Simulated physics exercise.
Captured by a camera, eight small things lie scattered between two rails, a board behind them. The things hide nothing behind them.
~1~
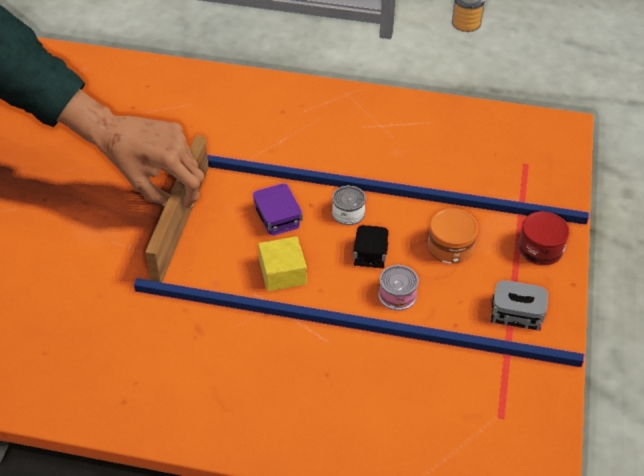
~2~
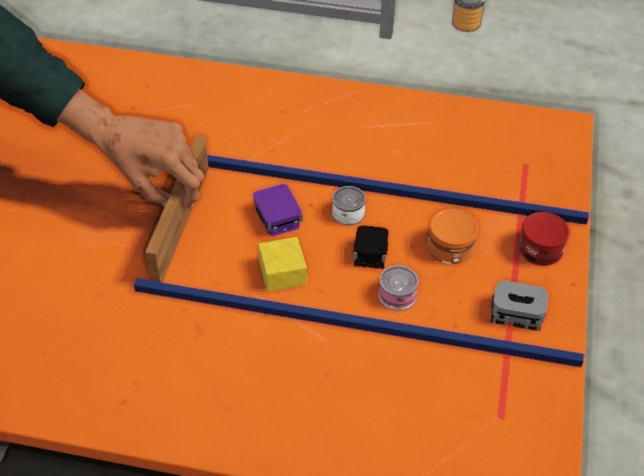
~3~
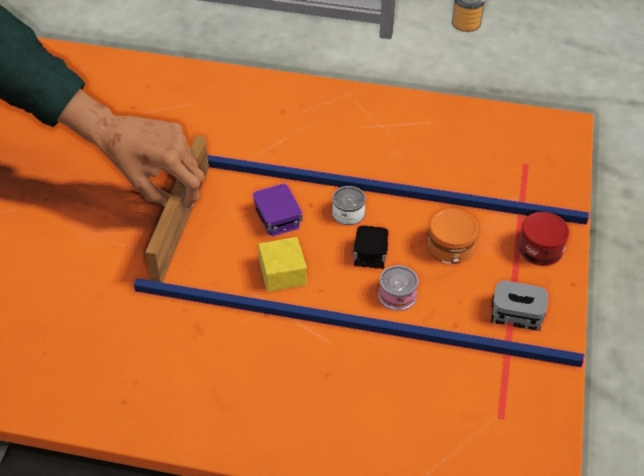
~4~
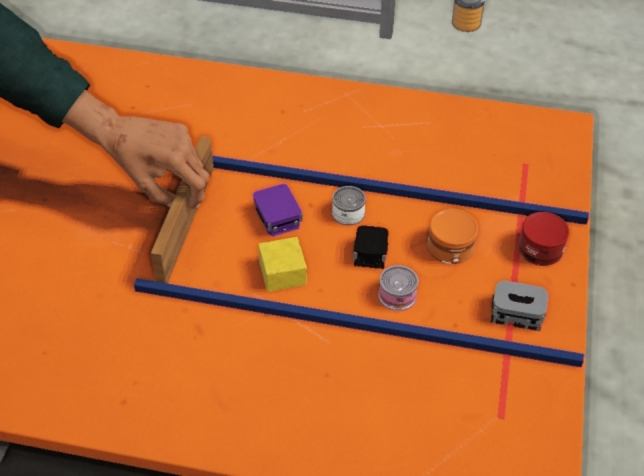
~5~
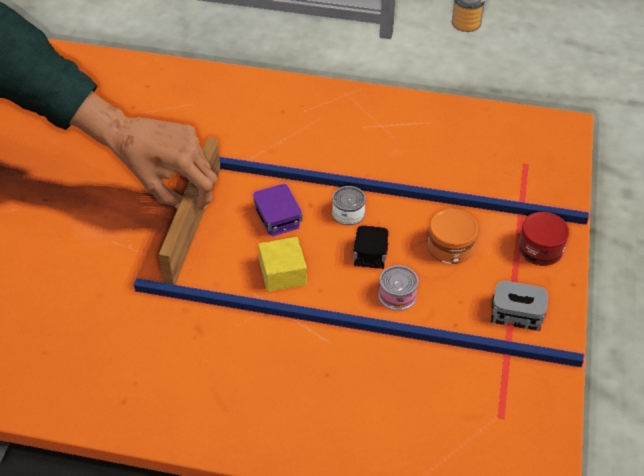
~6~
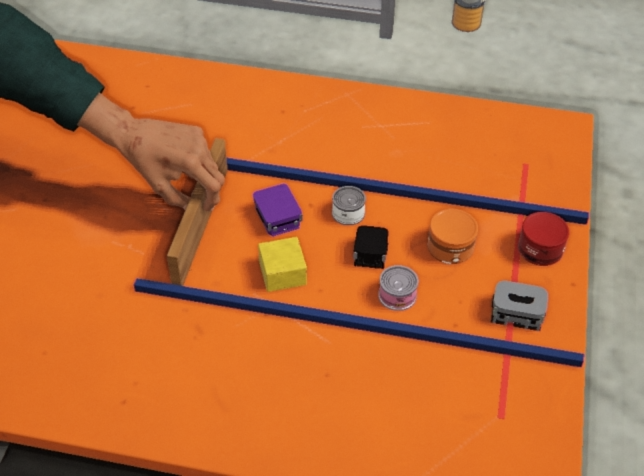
A hand held a wooden board upright between two blue rails on an orange table, then slid it slightly right toward eight small scattered objects, which all stayed where they were.
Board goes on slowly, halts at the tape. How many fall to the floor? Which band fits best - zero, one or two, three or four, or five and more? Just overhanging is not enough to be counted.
Most likely a single one or a pair will drop off.
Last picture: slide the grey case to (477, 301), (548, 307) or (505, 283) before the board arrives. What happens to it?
In the given order it drops away, drops away and drops away.
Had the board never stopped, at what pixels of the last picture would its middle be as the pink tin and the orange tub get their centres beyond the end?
Near (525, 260) in the first case, near (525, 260) in the other.
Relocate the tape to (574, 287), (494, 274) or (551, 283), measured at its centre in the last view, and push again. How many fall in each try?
Try 1: 8; try 2: 2; try 3: 5.
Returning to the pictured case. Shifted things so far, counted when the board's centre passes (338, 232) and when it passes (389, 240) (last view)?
Well, it's 4 at the first one and 6 at the second.
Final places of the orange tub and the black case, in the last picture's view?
You'll find the orange tub at roughly (581, 248) and the black case at roughly (570, 282).
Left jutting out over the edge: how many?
That comes to 2 of them.
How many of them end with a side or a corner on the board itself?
3 of them.
Early on, none off yet; red tub at rest near (543, 239); grey case at rest near (519, 306); orange tub at rest near (452, 237).
Finally, the number that fall off is one or two; lost, grey case and red tub.
